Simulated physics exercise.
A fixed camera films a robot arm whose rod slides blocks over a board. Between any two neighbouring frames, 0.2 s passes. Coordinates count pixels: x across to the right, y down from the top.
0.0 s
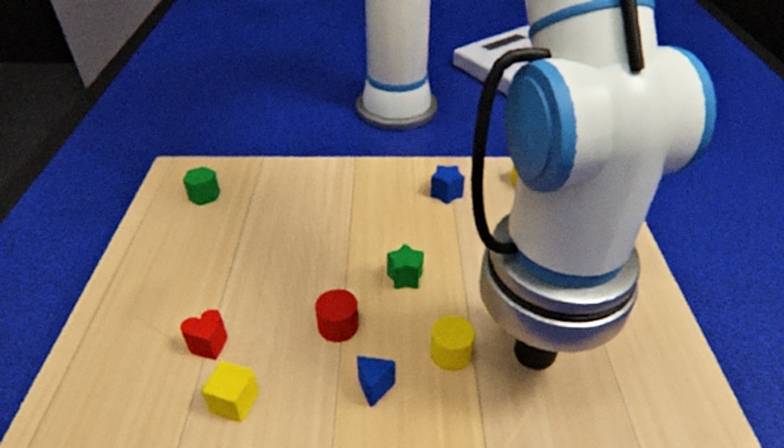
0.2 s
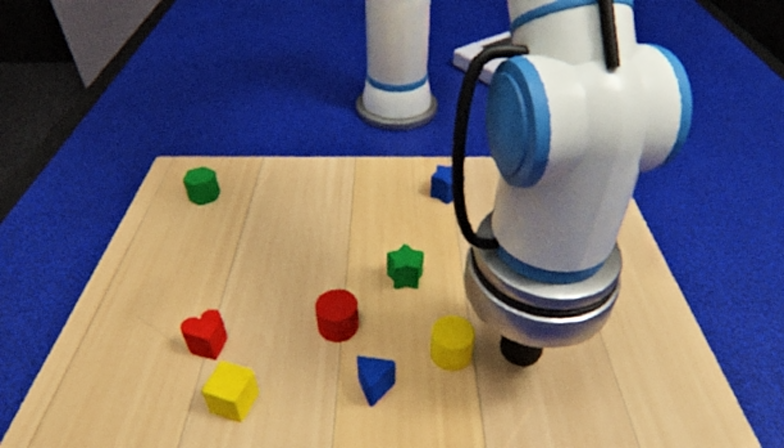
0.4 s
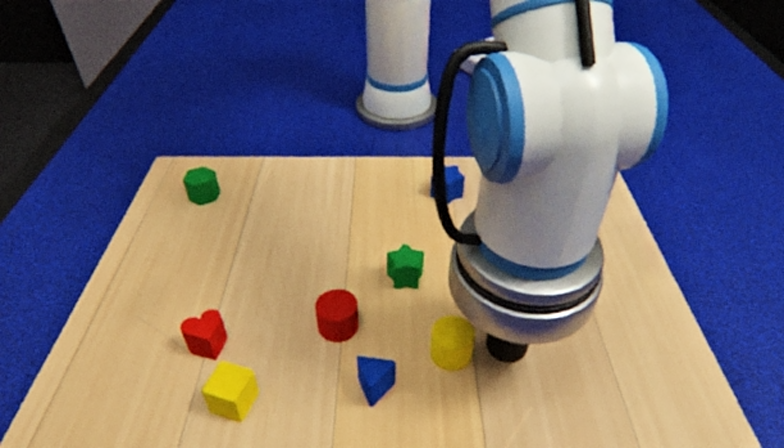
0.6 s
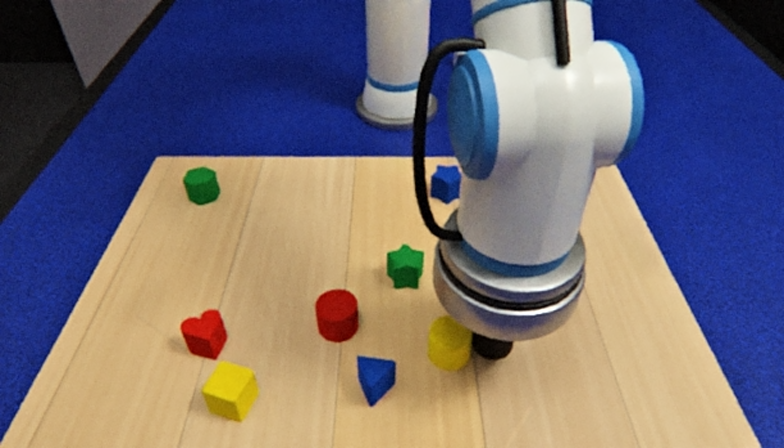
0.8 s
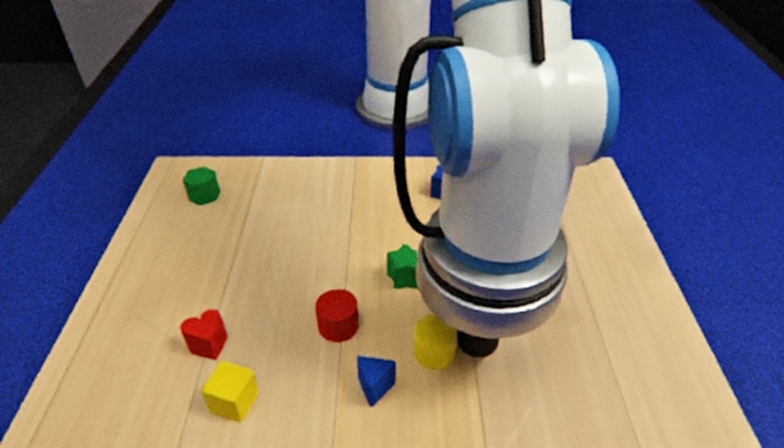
A white and blue robot arm moved slowly left across a wooden board of colorful blocks, then its black tip nudged the yellow cylinder a little to the left while the other blocks stayed put.
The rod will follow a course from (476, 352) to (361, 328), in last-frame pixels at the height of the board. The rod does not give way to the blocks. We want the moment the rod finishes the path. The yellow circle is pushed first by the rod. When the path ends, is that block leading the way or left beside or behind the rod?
It is no longer ahead.
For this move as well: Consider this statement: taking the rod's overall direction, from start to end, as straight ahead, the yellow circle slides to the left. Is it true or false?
It is true.
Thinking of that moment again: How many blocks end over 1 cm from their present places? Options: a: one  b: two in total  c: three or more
b
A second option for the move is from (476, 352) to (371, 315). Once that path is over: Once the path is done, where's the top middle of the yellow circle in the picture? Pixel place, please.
My estimate: (372, 330).
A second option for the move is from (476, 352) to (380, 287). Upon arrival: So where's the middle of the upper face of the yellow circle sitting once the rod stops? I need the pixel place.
I'd expect the centre of its top face to be at (407, 325).
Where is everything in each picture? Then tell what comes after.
Tip of the rod (534, 354), middles of tops, red circle (336, 304), blue three-sided block (374, 368), yellow circle (453, 332), in the first picture.
Rod (520, 350), nothing pushed, in the second picture.
Rod (506, 347), nothing pushed, in the third picture.
Rod (492, 345), yellow circle (451, 331), in the fourth picture.
Rod (477, 342), red circle (336, 304), blue three-sided block (374, 368), yellow circle (436, 330), in the fifth picture.
The first path, step by step. One third of the way, rod (437, 334); yellow circle (396, 329).
Two thirds of the way, rod (398, 326); yellow circle (361, 331).
At the end, rod (361, 318); red circle (320, 301); blue three-sided block unmoved; yellow circle (342, 337).
